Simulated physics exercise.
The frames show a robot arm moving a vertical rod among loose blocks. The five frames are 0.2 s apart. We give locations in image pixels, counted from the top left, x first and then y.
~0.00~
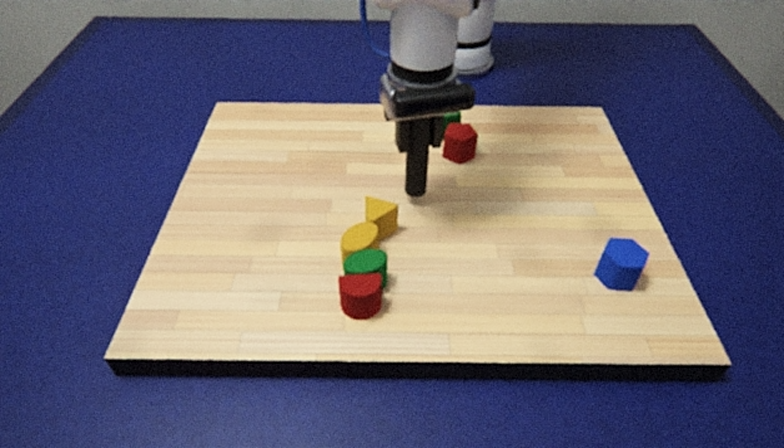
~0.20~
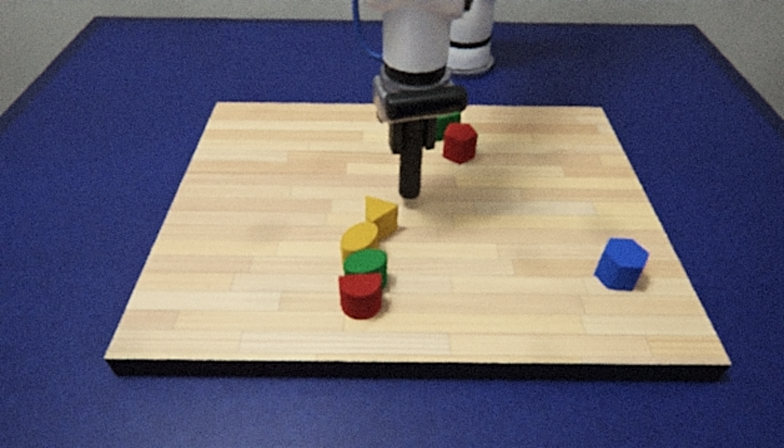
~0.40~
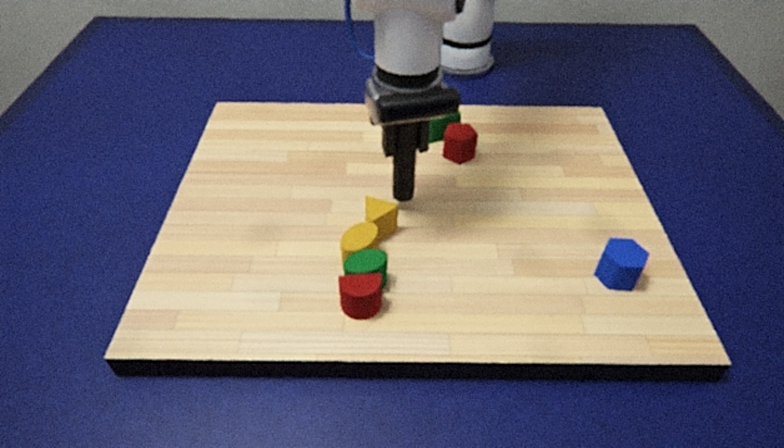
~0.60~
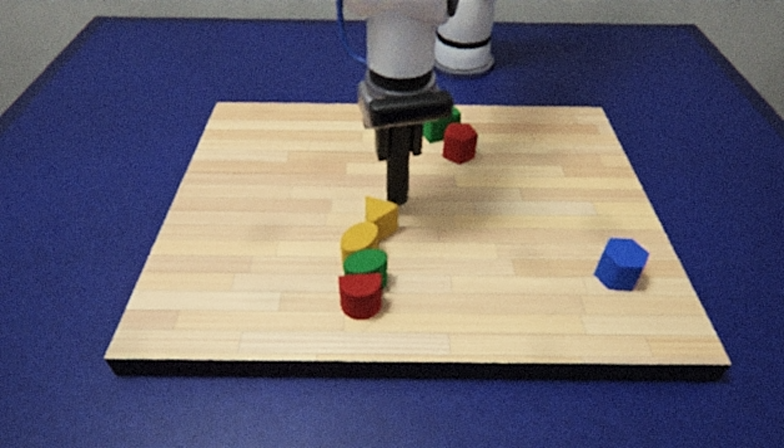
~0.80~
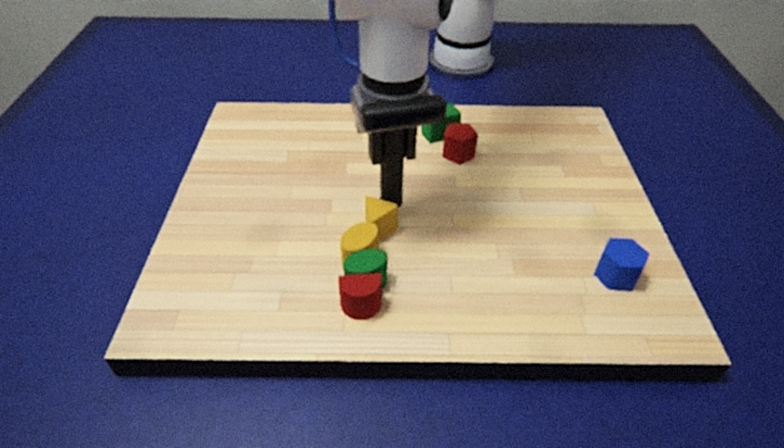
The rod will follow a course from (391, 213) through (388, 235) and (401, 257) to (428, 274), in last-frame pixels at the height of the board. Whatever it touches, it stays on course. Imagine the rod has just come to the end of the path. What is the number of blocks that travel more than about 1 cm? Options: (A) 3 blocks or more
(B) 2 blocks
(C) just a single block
The answer is B.
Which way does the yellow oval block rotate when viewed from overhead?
Looking down on the board, it turns counter-clockwise.
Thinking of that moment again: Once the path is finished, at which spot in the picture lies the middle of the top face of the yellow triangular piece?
The point I'd pick in the picture is (365, 219).
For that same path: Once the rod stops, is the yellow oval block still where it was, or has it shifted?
It gets displaced.
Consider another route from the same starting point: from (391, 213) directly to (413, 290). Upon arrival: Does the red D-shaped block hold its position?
I believe so.
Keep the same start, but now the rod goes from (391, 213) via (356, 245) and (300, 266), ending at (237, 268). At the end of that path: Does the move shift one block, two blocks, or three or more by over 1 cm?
I'd say three or more blocks get shifted by more than about 1 cm.
What follows on the original path. One third of the way, rod (388, 225); yellow oval block (345, 241), turned 25° anticlockwise; yellow triangular piece (366, 218), turned 60° clockwise.
Two thirds of the way, rod (402, 247); yellow oval block (345, 241), turned 30° anticlockwise; yellow triangular piece (365, 219), turned 60° clockwise.
At the end, rod (429, 264); yellow oval block (345, 241), turned 30° anticlockwise; green oval block unmoved; yellow triangular piece (365, 219), turned 60° clockwise.
